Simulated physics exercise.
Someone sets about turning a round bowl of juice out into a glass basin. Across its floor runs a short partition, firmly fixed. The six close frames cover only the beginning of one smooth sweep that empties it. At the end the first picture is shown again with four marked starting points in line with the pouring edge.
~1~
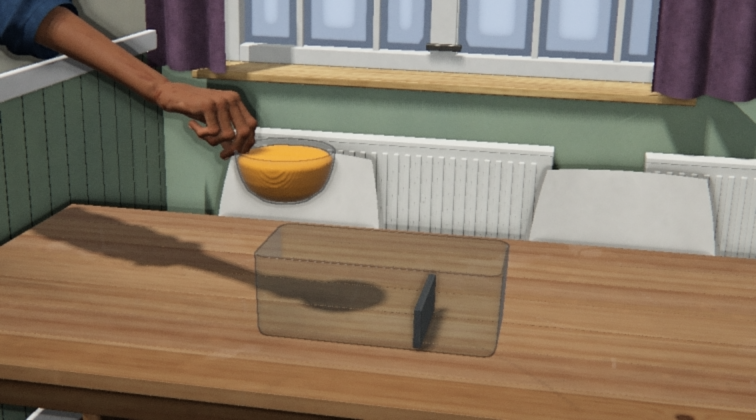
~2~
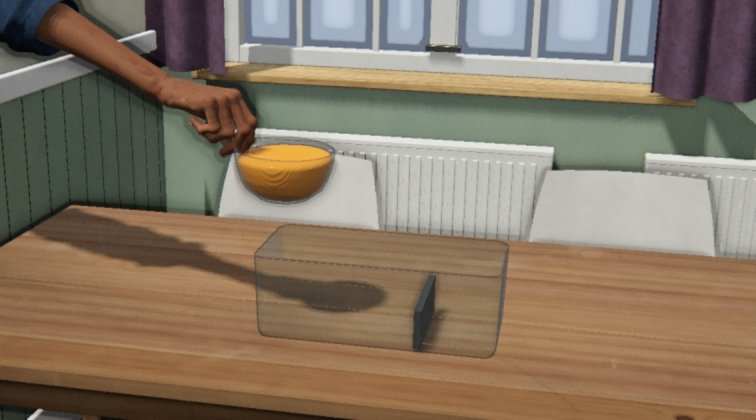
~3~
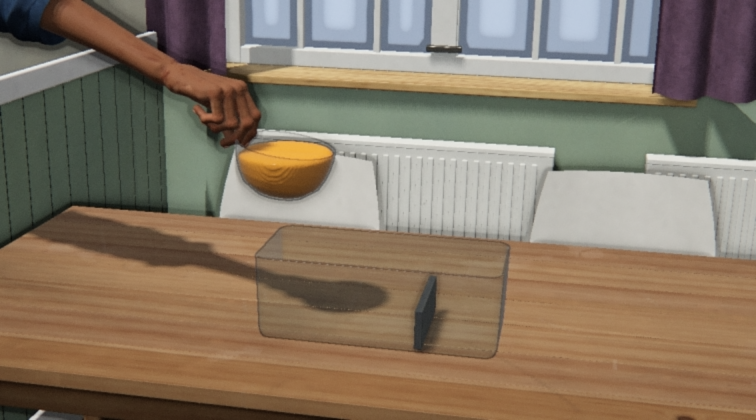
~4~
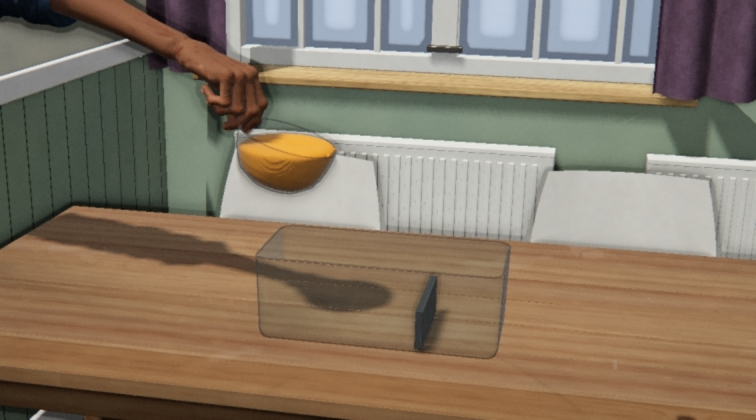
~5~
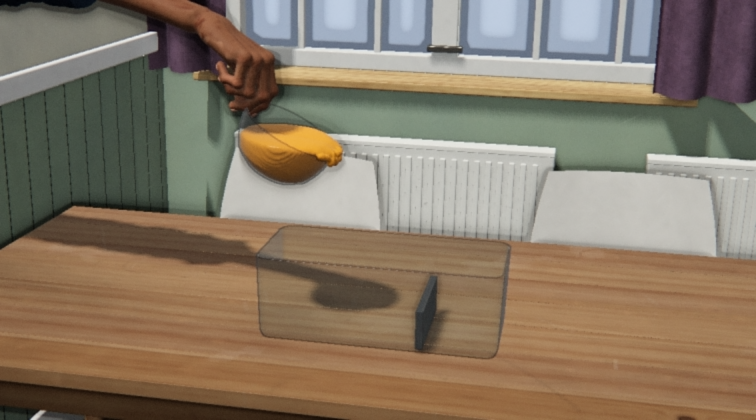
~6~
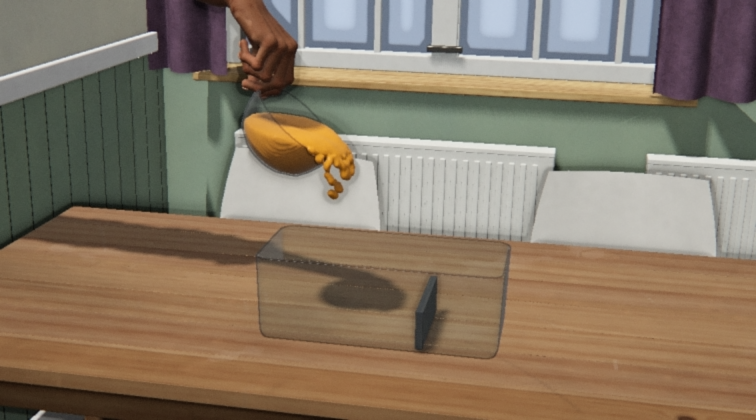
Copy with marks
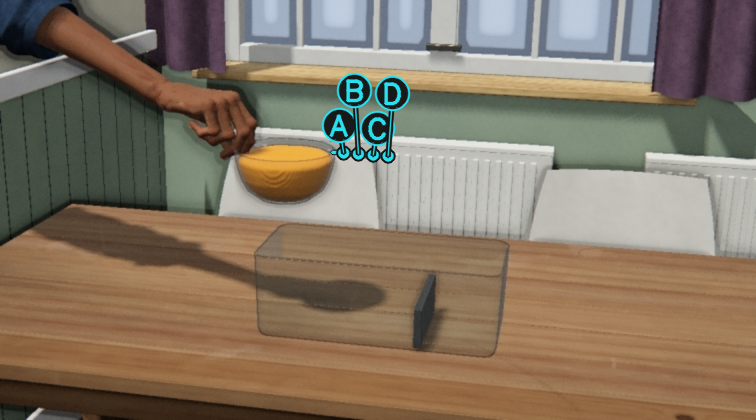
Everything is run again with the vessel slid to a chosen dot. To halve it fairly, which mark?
Dot A.
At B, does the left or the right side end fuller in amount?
More ends on the right.
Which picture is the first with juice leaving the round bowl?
In picture 4.
In cyan, A at (343, 153); B at (358, 154); C at (373, 155); D at (388, 156).
For dot A, about 50 % ends left of the wall and 46 % right of it; 4 % is lost outside.
For dot B, about 30 % ends left of the wall and 67 % right of it; 3 % is lost outside.
For dot C, about 21 % ends left of the wall and 75 % right of it; 4 % is lost outside.
For dot D, about 30 % ends left of the wall and 68 % right of it.
